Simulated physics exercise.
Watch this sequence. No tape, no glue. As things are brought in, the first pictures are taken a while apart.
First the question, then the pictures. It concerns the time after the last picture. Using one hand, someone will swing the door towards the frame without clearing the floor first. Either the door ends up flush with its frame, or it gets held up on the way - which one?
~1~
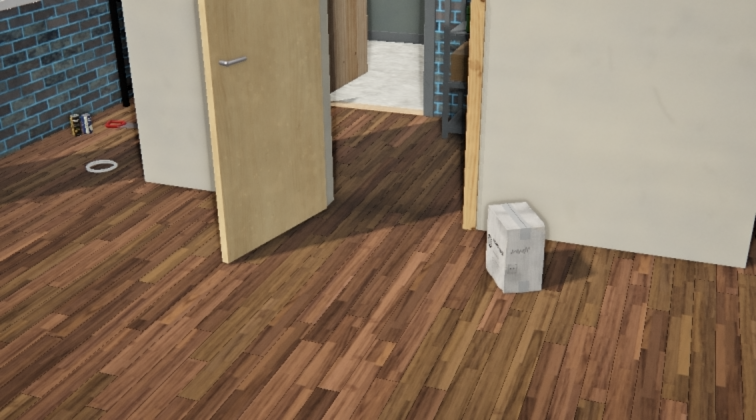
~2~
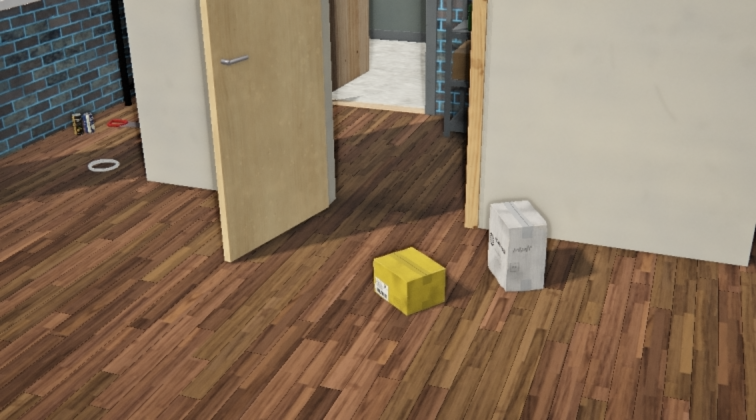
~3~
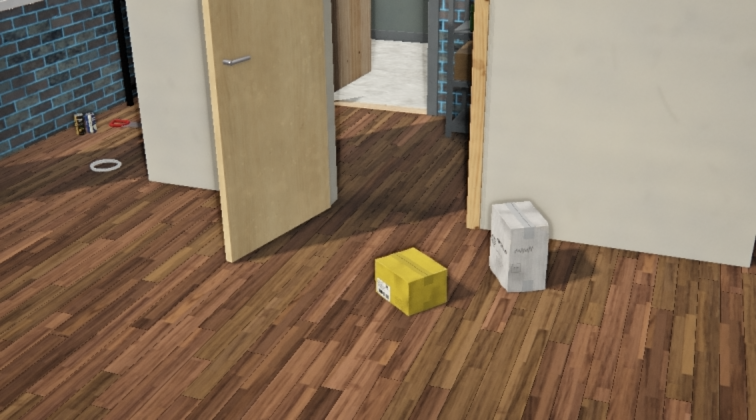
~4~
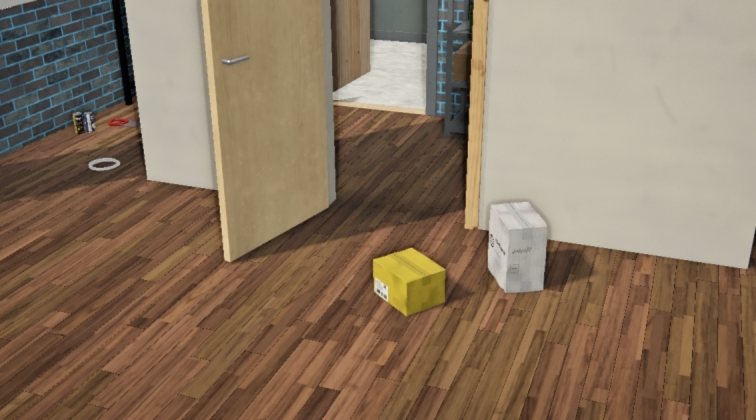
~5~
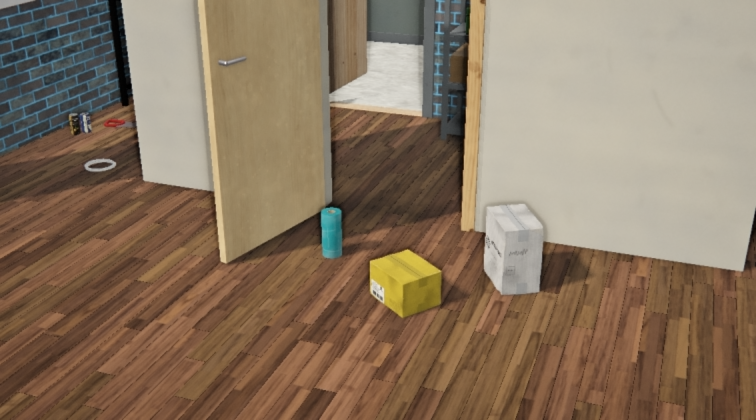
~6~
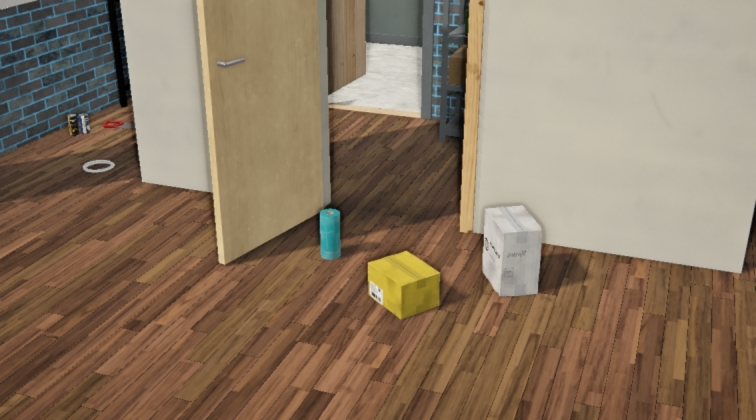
It ends up flush with the frame.
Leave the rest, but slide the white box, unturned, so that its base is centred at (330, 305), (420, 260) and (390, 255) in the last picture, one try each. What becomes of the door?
On the first try it swings fully closed, on the second it swings fully closed, and on the third it fails to close.
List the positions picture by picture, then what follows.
The first frame shows door wide open and still.
The second frame shows door wide open and still; yellow parcel (409, 280); white box (517, 246).
The third frame shows door wide open and still; yellow parcel (411, 281); white box (518, 247).
The fourth frame shows door wide open and still; yellow parcel (409, 281); white box (517, 247).
The fifth frame shows door wide open and still; yellow parcel (405, 283); white box (513, 249).
The sixth frame shows door wide open and still; turquoise roll (330, 234); yellow parcel (404, 284).
Then, 1.40 s past the last view, open by 56°; turquoise roll displaced about its own width near (355, 233).
Then, 2.10 s past the last view, open by 23°; turquoise roll displaced well along near (413, 220).
Finally, open by 0°; moved from the start, turquoise roll; the other 2 still in place. Final places as the last picture's camera would see them, turquoise roll near (440, 201).
